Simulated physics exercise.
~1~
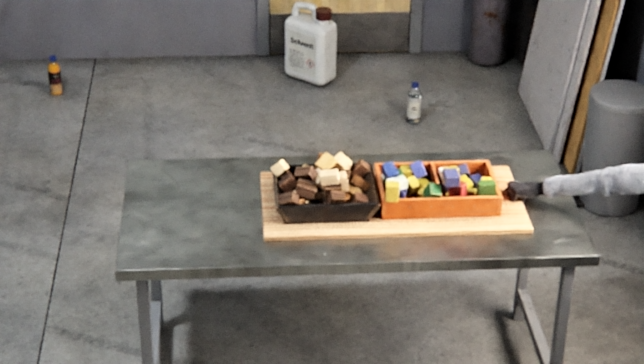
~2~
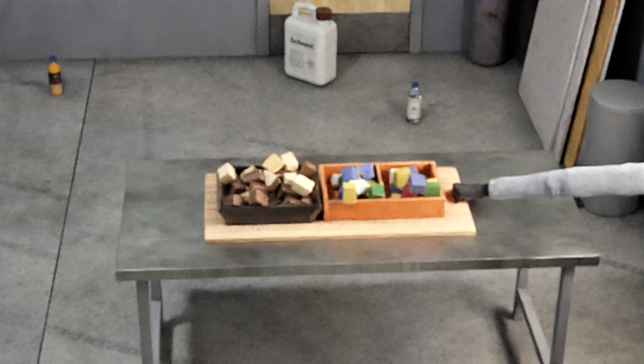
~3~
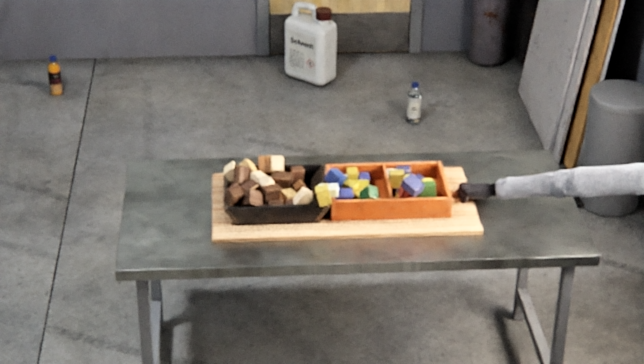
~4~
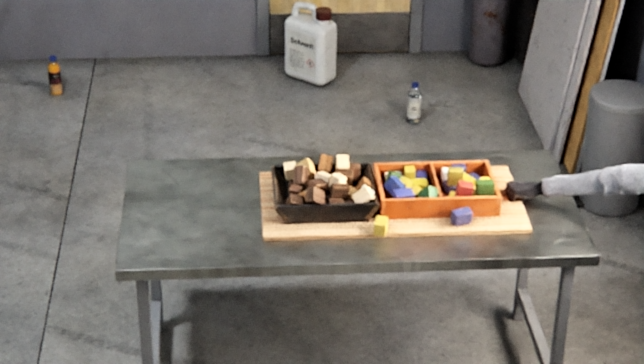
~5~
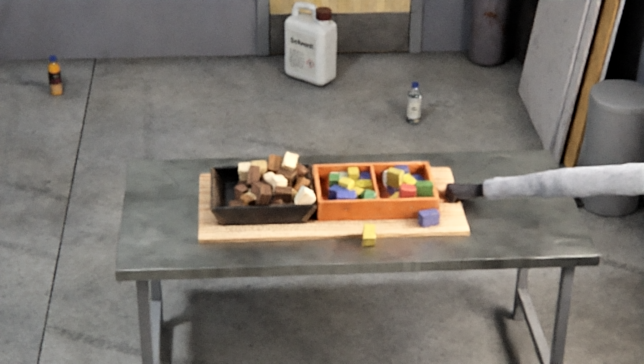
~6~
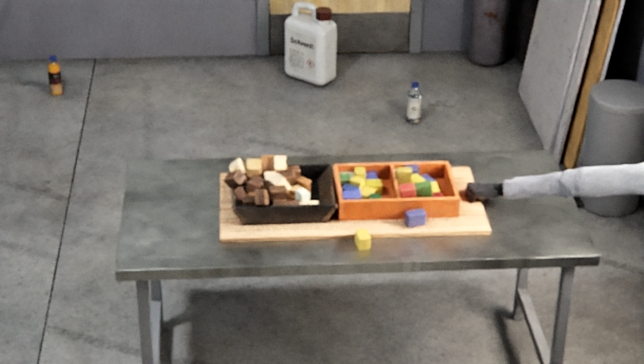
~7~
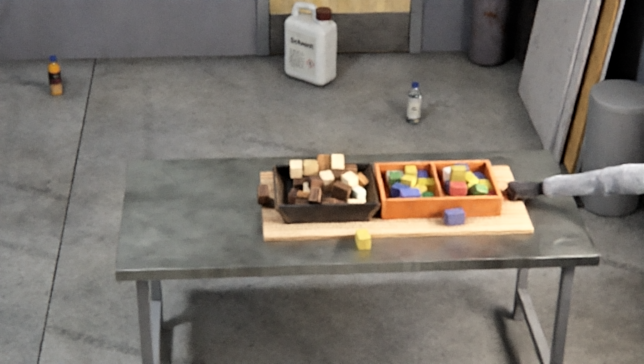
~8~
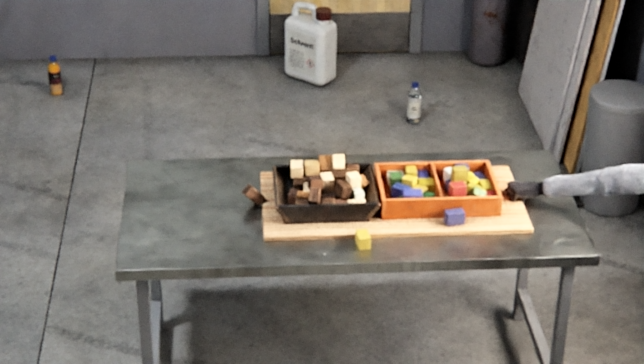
A hand slid a board holding a black crate of wooden blocks and an orange crate of colourful bricks left and right twice across a table, spilling a few pieces, and it ended still with a yellow brick lying in front.
